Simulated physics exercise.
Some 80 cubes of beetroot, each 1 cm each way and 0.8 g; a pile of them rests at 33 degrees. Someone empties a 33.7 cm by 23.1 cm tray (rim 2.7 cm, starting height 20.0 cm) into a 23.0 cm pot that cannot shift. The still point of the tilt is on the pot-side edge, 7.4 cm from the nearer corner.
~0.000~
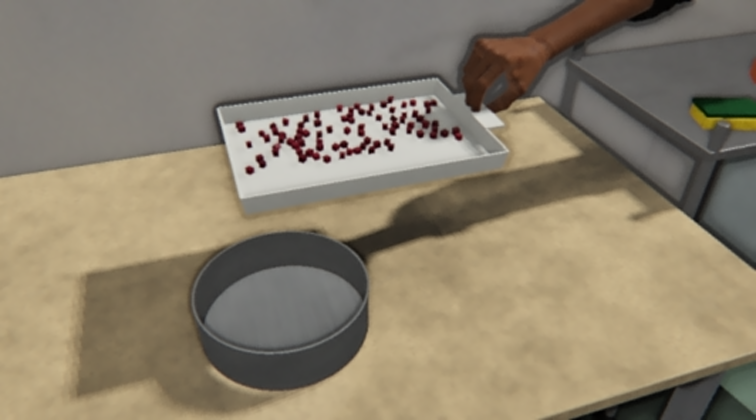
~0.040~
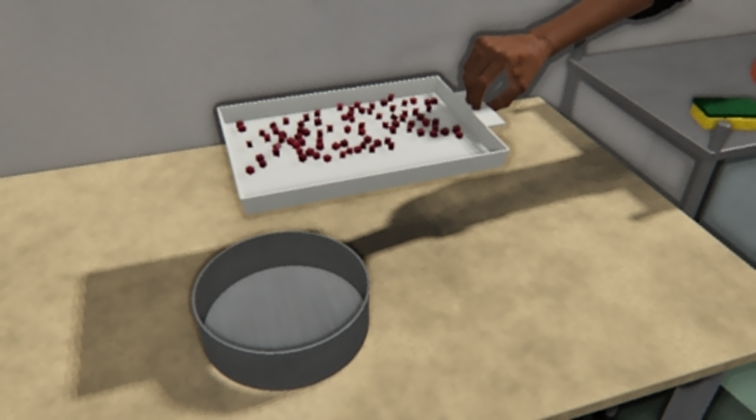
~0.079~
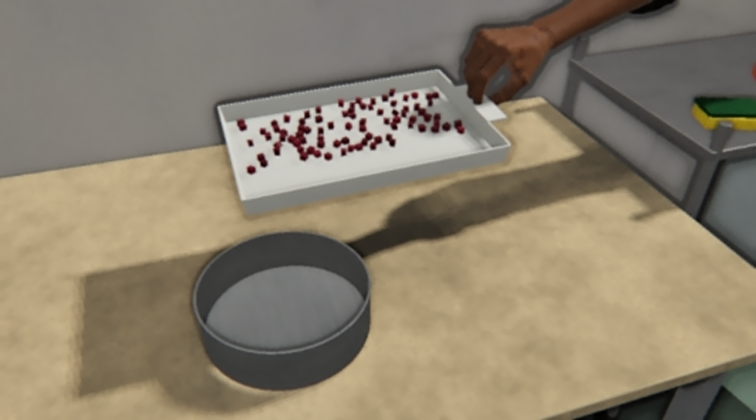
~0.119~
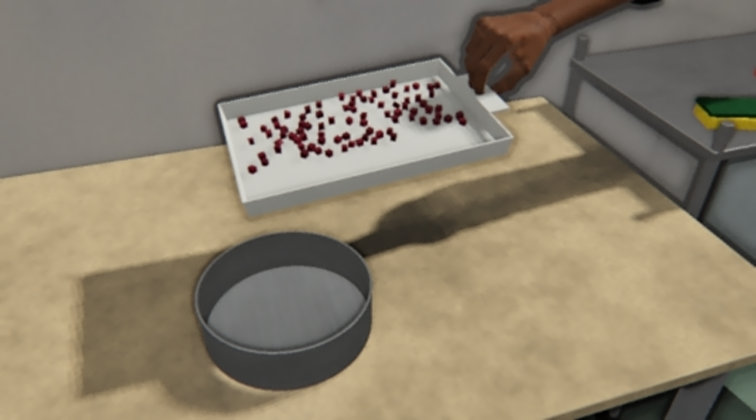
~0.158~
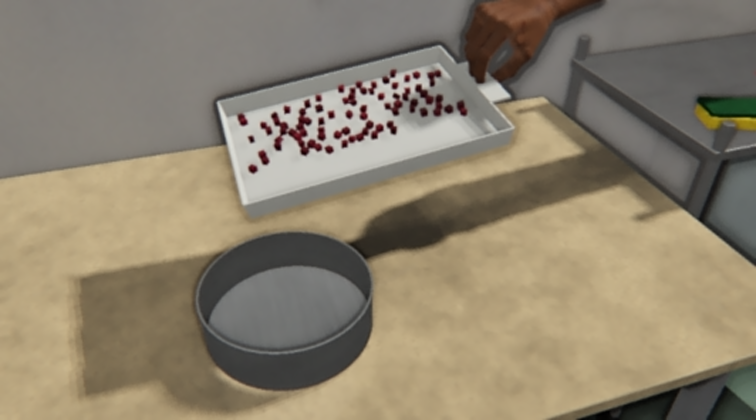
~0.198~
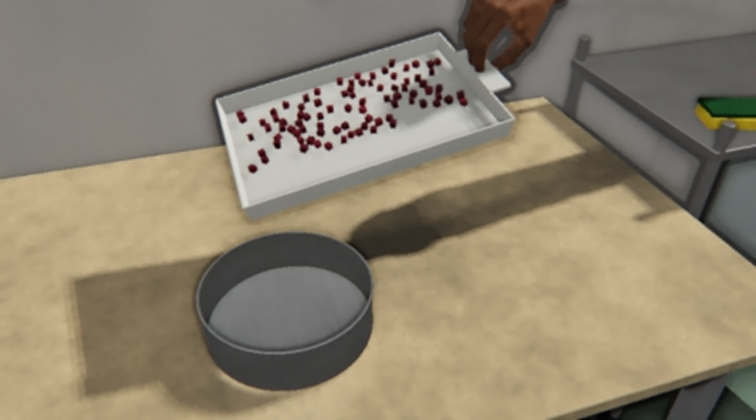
A brown-skinned hand grips the right end of a shallow white tray scattered with small dark red pieces, above a mottled beige worktop seen from a raised angle. A round dark grey pot sits in front, with a grey wall behind and a grey side table holding a green-and-yellow sponge at right. The hand gradually raises the tray's right end, tilting it slightly leftward, while the view stays still.
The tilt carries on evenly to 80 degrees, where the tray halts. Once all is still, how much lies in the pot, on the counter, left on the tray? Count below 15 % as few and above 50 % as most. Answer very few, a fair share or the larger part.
Pot: A fair share, counter: A fair share, tray: A fair share.
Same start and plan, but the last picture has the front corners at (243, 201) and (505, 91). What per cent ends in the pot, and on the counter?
Pot 5, counter 65.
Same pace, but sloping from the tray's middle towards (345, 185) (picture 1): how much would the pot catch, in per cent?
About 60 per cent.
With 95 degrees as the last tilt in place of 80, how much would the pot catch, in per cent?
Then about 75 per cent.
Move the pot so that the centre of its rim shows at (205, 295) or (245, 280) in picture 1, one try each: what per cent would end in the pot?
Some 75 and 70 per cent.
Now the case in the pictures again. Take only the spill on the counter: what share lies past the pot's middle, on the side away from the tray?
Roughly 100 per cent.
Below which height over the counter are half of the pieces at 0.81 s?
Some 22 cm.
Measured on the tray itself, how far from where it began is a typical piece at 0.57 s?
About 3 cm.
After 0.57 s, tilt 46 degrees; the tray holds 100 %, the pot 0 %.
After 0.81 s, tilt 67 degrees; the tray holds 90 %, the pot 0 %.
Then, at 1.16 s, tilt 80 degrees; the tray holds 30 %, the pot 35 %.
By 2.4 s all is still; pot 40 %, counter 30 %, tray 30 %.
